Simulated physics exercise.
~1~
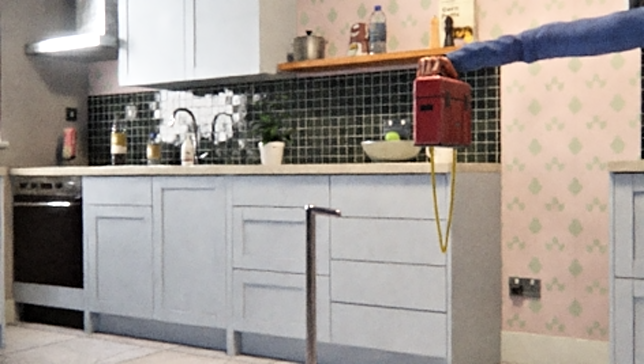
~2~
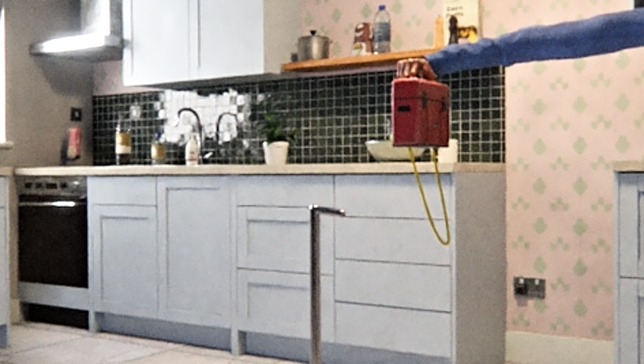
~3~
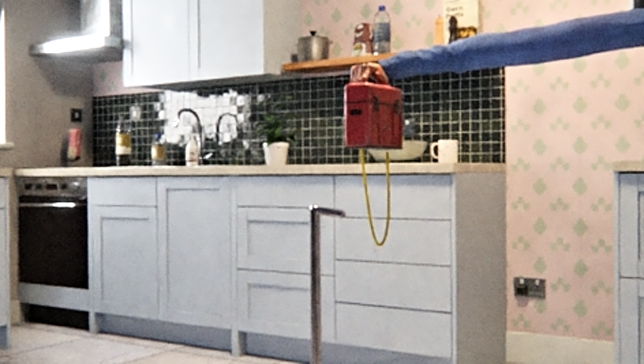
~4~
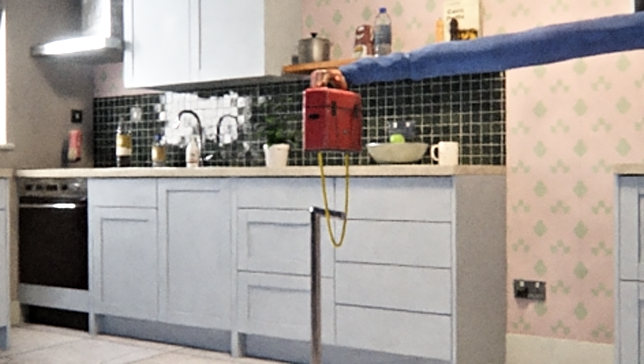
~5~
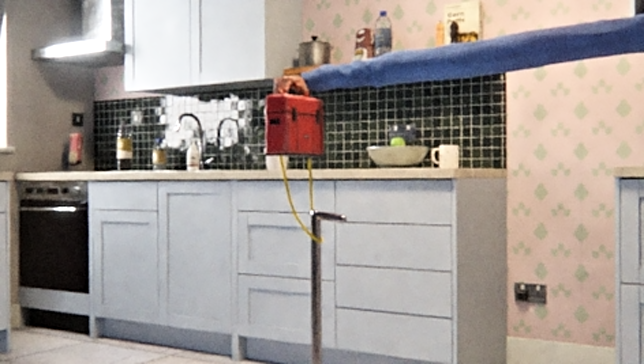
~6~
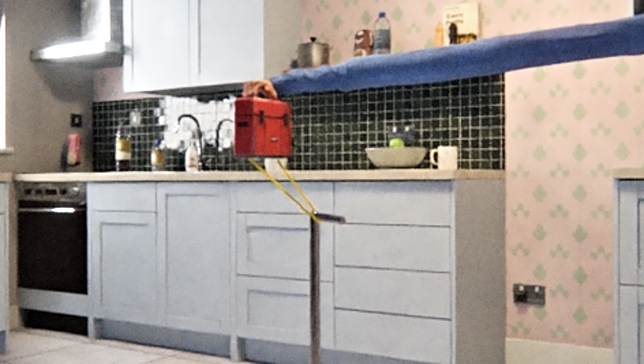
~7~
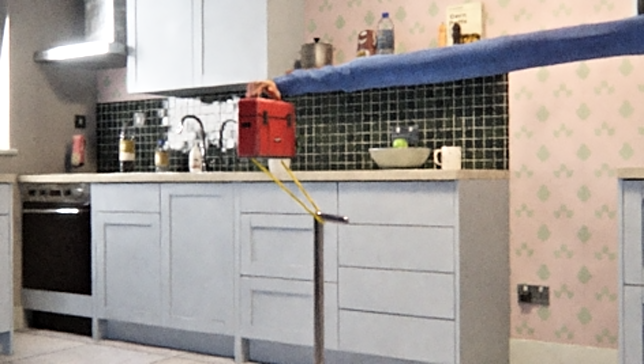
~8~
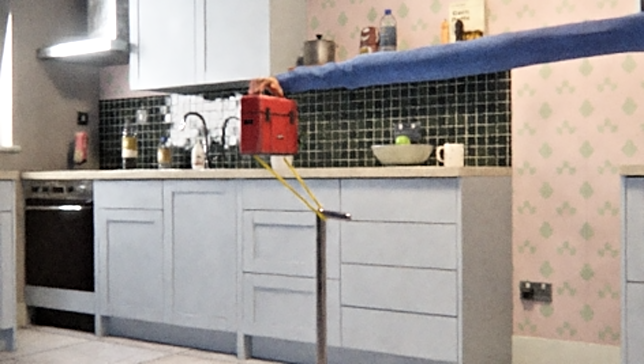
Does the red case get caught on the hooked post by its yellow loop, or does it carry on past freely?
The red case gets caught. Its yellow loop snags on the hook of the post and pulls tight, and the hand stops just beyond it to the left.
